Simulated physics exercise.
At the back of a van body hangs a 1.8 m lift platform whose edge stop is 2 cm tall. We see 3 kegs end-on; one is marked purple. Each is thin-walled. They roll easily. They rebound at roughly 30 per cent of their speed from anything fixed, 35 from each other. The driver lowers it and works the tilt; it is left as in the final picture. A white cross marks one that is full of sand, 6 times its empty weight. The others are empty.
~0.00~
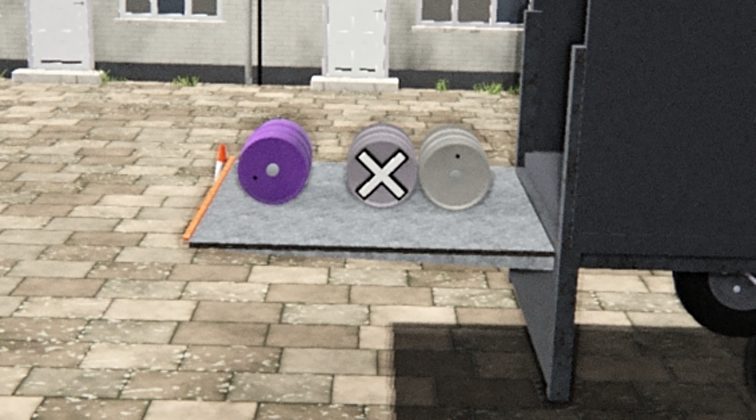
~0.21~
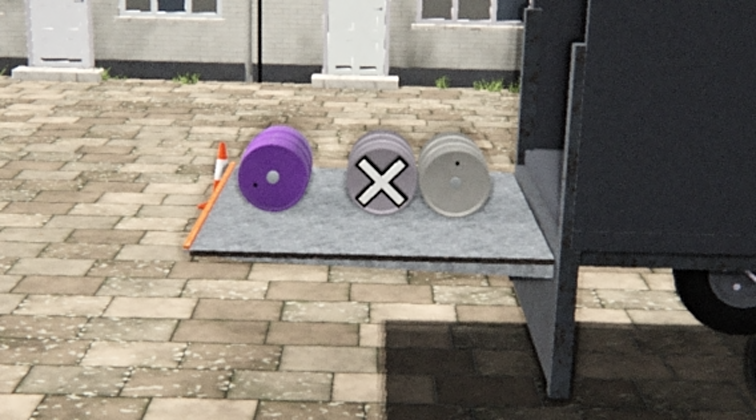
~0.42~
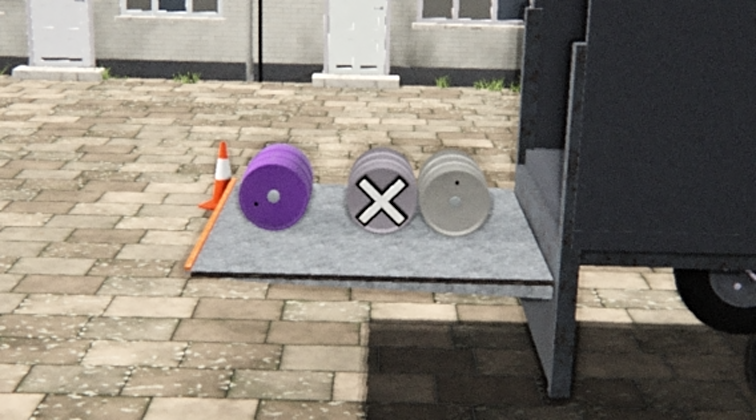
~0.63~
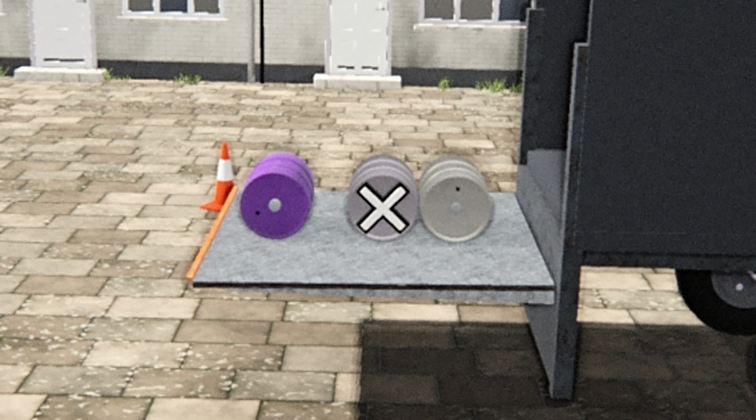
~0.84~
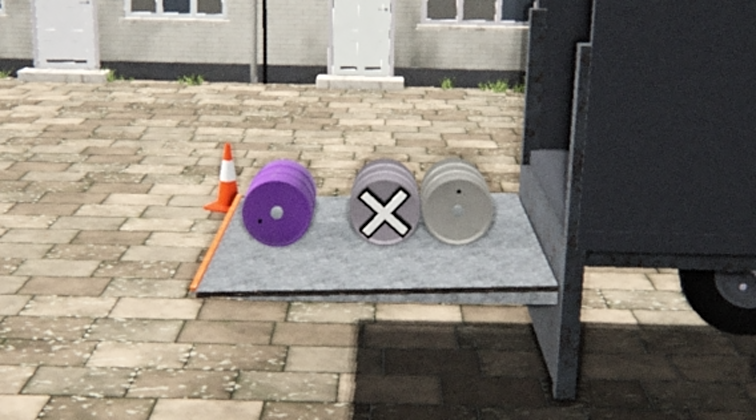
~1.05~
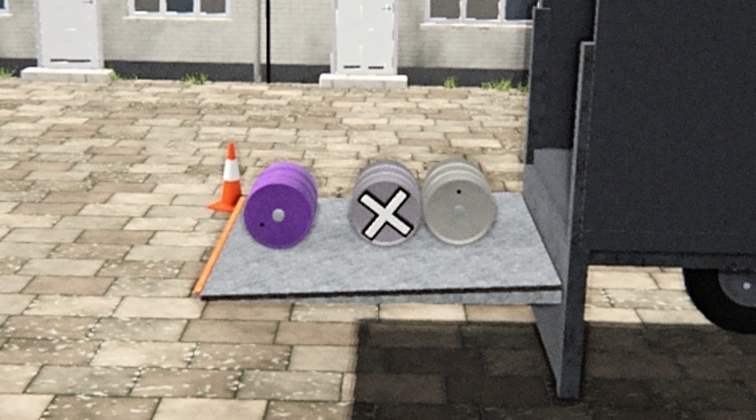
A lift platform carrying three kegs lowers behind a dark van body, then tilts slightly.
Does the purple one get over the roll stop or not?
Purple rolls off the plate.
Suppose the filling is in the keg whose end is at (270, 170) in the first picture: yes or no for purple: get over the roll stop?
Then purple no.
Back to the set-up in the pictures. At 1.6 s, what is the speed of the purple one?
About 0.2 m/s.
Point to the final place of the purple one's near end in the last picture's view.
Near (56, 348).
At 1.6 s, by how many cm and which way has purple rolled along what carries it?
Purple 10 left.
Then, 1.6 s in, purple is on the plate, 25 cm from the stop, rolling left; 0 gone from the plate.
Then, 2.1 s in, purple is on the plate, 15 cm from the stop, rolling left; 0 gone from the plate.
Then, 2.7 s in, purple is on the plate, 5 cm from the stop, rolling left; 0 gone from the plate.
Then, 3.4 s in, purple is over the stop and falling; 1 gone from the plate.
In the end (7.3 s), purple is on the ground; 1 gone from the plate.
